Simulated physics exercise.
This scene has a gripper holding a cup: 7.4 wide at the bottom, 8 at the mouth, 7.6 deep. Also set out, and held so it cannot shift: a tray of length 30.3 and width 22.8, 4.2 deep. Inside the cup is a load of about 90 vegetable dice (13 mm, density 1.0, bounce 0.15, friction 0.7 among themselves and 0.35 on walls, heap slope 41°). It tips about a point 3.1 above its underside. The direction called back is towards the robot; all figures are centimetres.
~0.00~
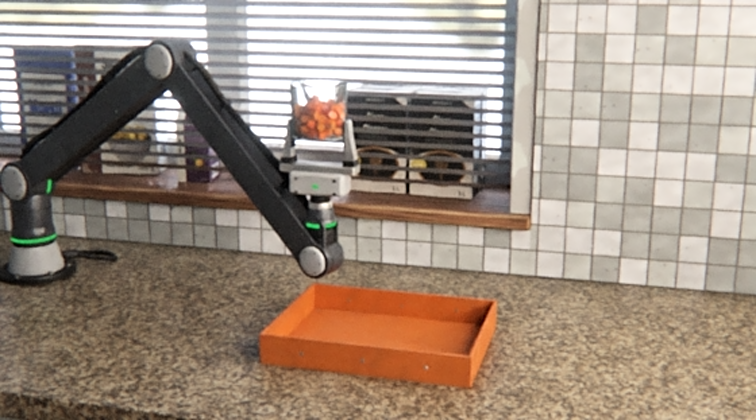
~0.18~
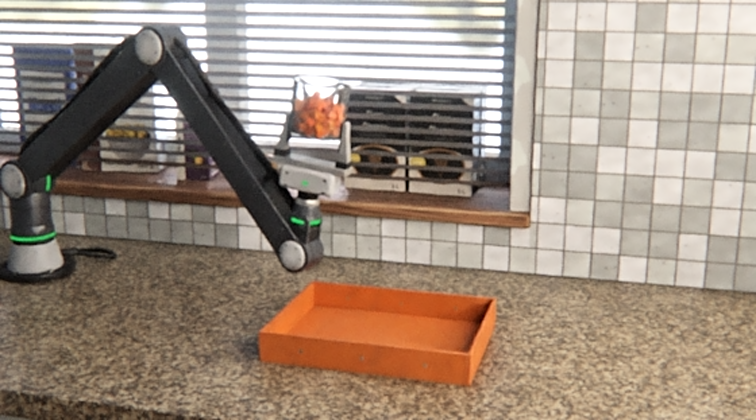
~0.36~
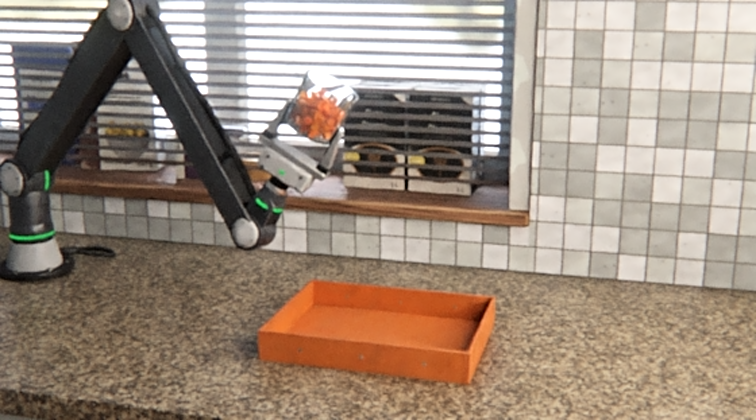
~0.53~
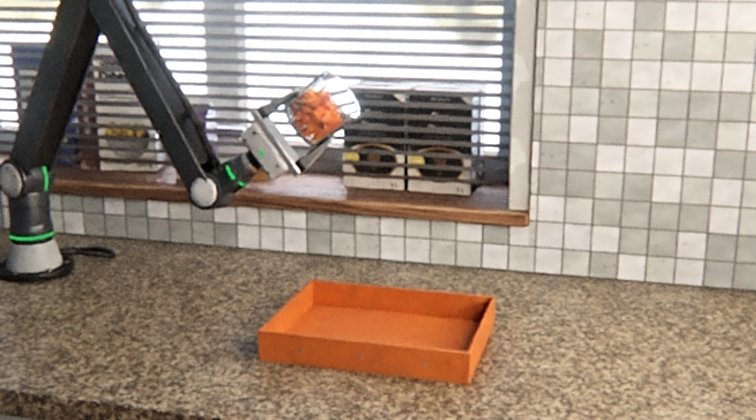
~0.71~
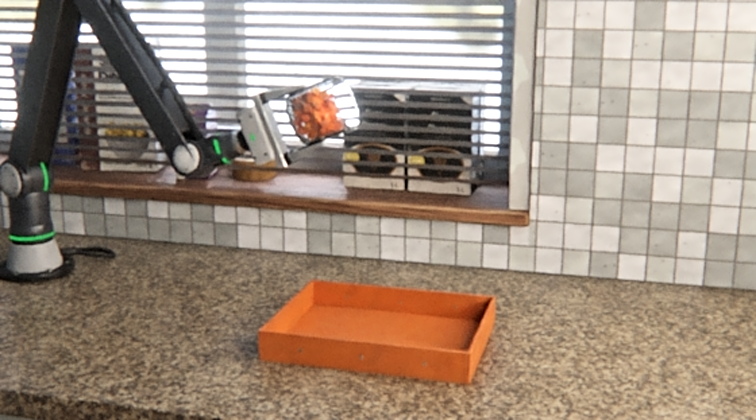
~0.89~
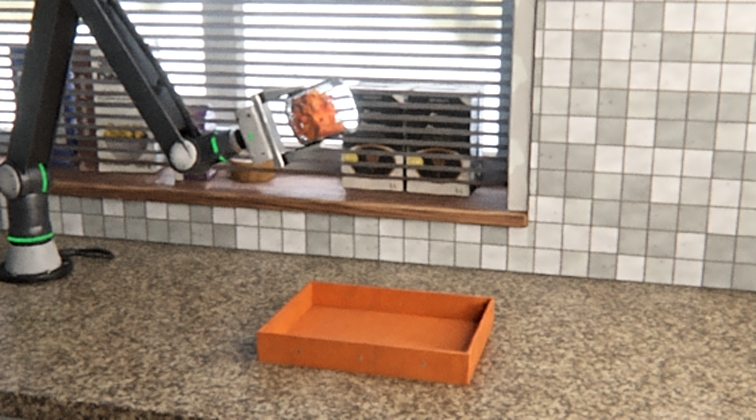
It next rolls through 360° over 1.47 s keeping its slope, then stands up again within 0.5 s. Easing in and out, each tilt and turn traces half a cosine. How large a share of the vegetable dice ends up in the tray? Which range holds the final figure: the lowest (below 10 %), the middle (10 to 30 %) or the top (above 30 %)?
It sits in the lowest range, below 10 %.
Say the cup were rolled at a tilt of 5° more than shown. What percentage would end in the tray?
In that case I'd expect around 10 per cent.
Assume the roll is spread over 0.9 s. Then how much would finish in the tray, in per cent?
With that change you'd see near 0 per cent.
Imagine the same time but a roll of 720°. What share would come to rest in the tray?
0 %.
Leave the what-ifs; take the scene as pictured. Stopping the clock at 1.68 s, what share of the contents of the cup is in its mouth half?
Near 30 percent is in the half by the mouth.
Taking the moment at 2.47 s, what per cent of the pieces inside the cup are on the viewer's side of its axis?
My guess would be around 40 per cent.
After 1.68 s, tipped 70°, highest piece 38 above the table; 90 in the cup.
After 2.47 s, tipped 63°, highest piece 37 above the table; 88 in the cup, 2 in the tray.
After 3.06 s, upright, highest piece 39 above the table; 88 in the cup, 2 in the tray.
After 3.76 s, upright, highest piece 39 above the table; 88 in the cup, 2 in the tray.
At rest, 88 in the cup, 2 in the tray. That is 2 % in the tray.
